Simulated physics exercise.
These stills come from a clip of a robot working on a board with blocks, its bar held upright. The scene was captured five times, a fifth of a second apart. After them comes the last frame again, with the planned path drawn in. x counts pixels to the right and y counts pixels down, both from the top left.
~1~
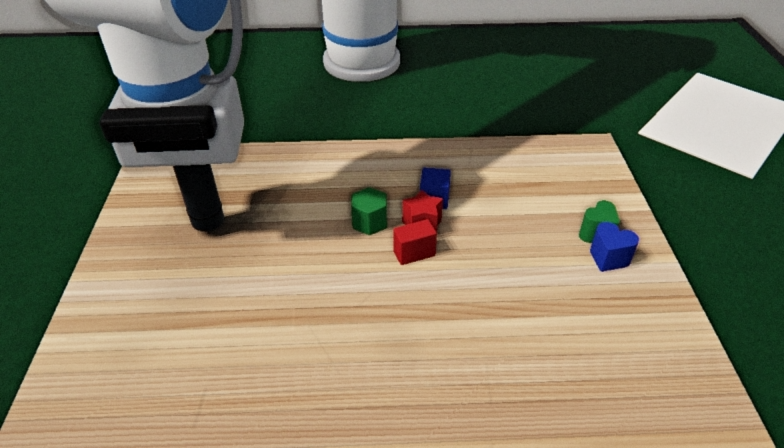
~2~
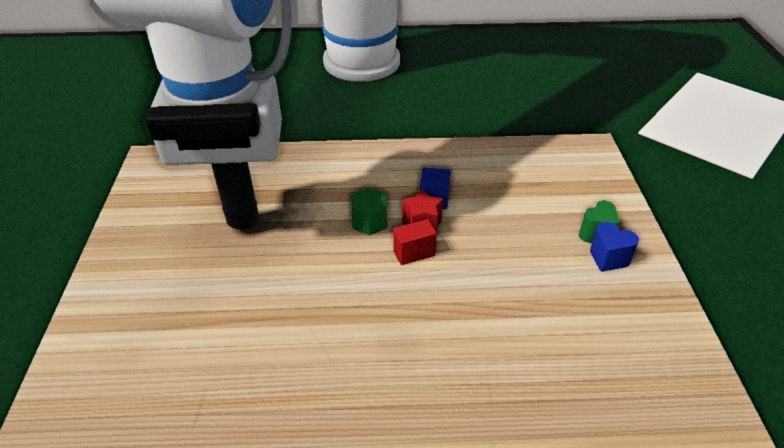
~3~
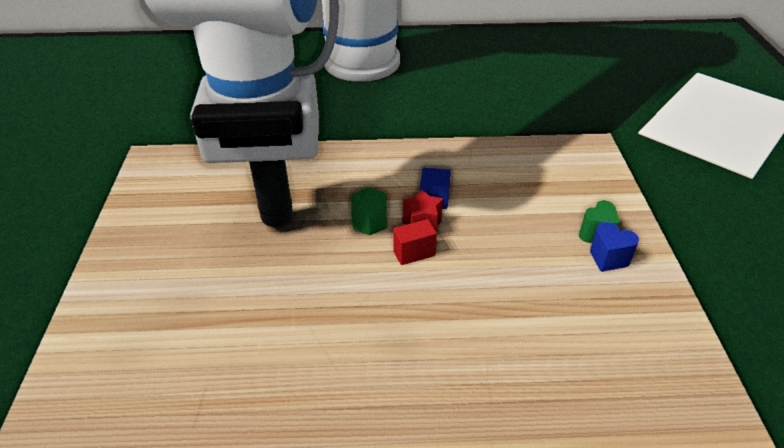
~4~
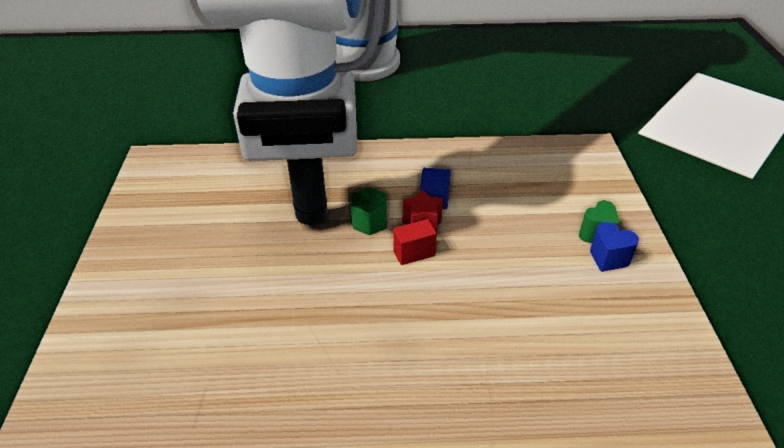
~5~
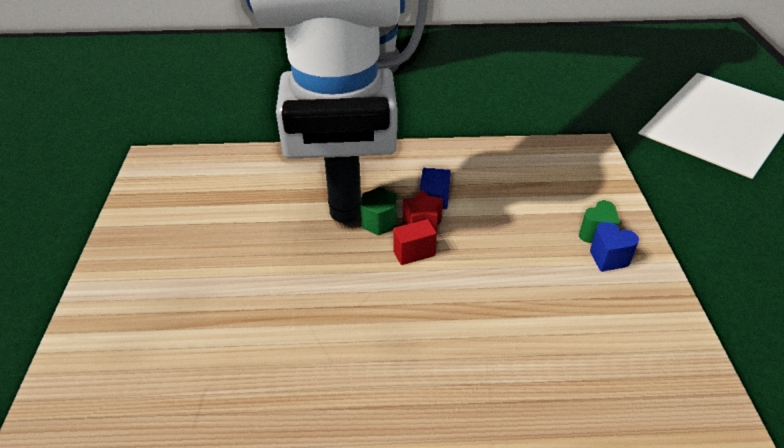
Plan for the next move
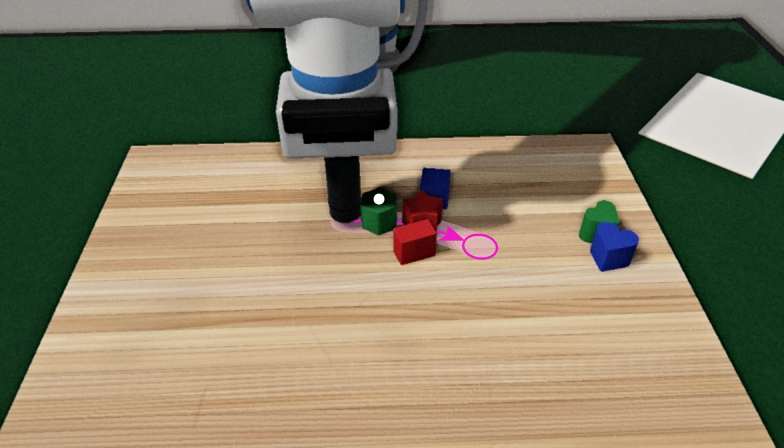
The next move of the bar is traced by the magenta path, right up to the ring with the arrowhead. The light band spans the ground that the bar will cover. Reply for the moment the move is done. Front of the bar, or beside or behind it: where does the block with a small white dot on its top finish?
It slips out to the side or back.
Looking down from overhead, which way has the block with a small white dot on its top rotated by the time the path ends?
Rotation: Counter-clockwise.
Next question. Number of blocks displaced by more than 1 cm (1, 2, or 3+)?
Answer: 2.
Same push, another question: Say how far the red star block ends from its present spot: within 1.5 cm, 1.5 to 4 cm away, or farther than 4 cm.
My prediction: Over 4 cm.
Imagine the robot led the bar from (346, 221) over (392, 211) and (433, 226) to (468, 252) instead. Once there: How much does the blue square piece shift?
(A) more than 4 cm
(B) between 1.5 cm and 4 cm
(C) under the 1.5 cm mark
The correct letter is B.
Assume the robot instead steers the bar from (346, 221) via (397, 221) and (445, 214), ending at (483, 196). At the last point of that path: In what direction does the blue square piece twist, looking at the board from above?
Short answer: Counterclockwise.
Path on the board, from (346, 221) through (415, 226) to (480, 246); the dot is on the green hexagonal block.
On the path given first. One third of the way, bar at (393, 215); green hexagonal block at (427, 196), turned 20° anticlockwise; red star block at (459, 206), turned 50° clockwise.
Two thirds of the way, bar at (438, 223); green hexagonal block at (471, 201), turned 25° anticlockwise; red star block at (504, 210), turned 50° clockwise.
At the end, bar at (481, 239); green hexagonal block at (495, 202), turned 55° anticlockwise; red oblong in place; red star block at (528, 212), turned 40° clockwise.
